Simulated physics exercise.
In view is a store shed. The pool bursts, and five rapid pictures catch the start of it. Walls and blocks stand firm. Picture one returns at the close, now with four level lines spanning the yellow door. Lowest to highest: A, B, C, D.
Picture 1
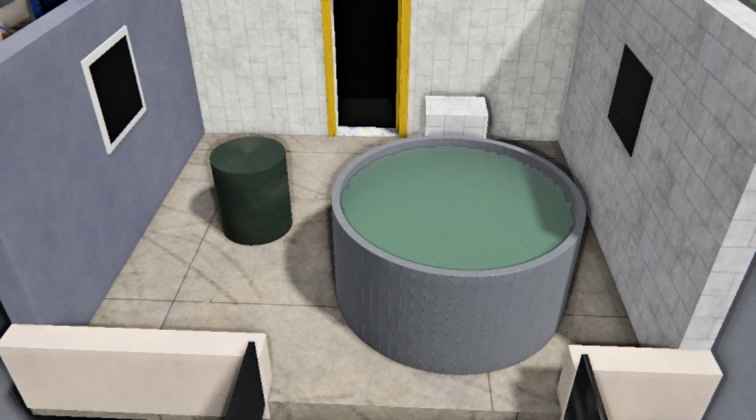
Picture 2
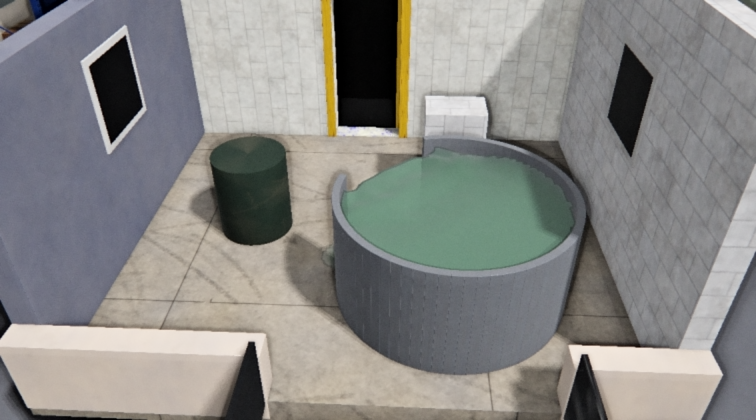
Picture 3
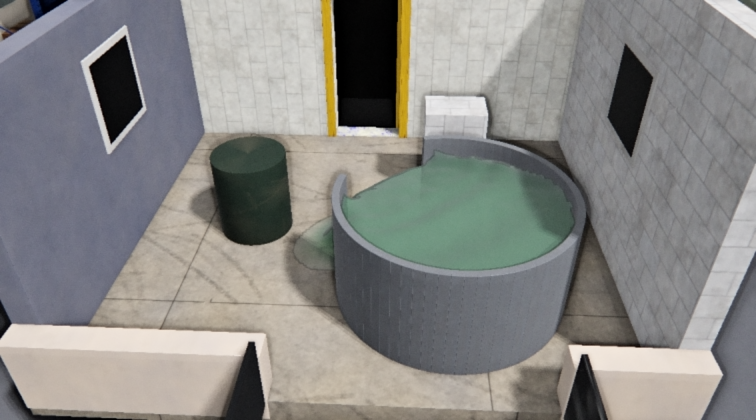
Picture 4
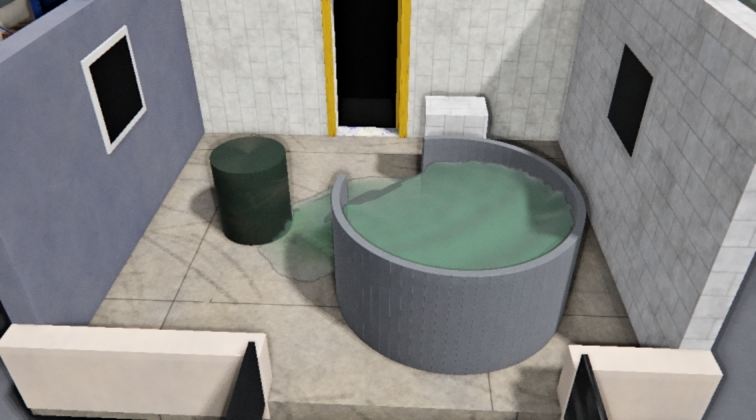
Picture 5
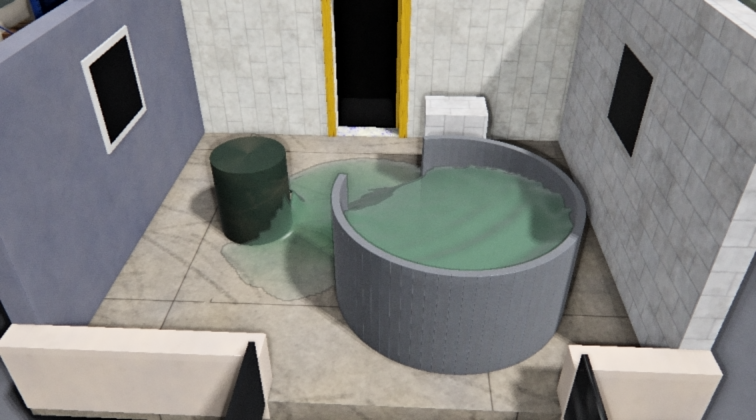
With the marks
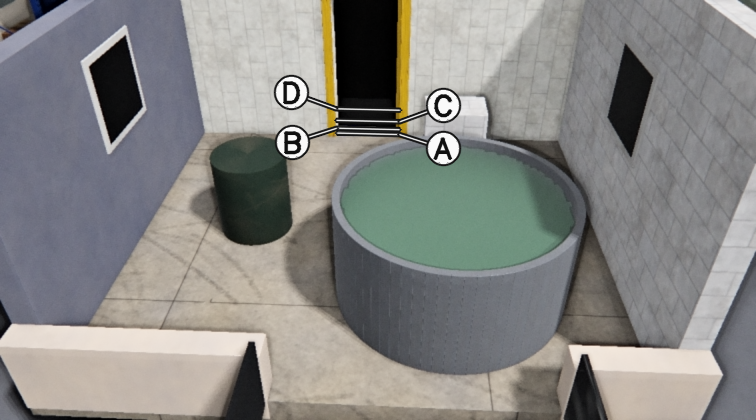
Green water lies level in a round grey pool between the walls of a yard, until a section of the pool's rim at the back left is suddenly gone. The water sags toward the gap and pours out, spreading across the tiled floor in a widening sheet that reaches the dark green barrel.
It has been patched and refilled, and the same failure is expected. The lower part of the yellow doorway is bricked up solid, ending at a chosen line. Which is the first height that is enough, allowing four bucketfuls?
Use mark D.
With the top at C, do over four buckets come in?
Yes, that goes wrong.
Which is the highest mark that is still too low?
C.
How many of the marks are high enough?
One.
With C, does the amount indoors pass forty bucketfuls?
No, less.
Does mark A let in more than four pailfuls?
Yes.
On the marked copy, A at (368, 133); B at (368, 128); C at (368, 121); D at (367, 109); from the bottom up A, B, C, D.
For mark A, dozens of bucketfuls pour in.
For mark B, dozens of bucketfuls pour in.
For mark C, about 12 bucketfuls get in.
For mark D, a splash gets over, under a bucket.
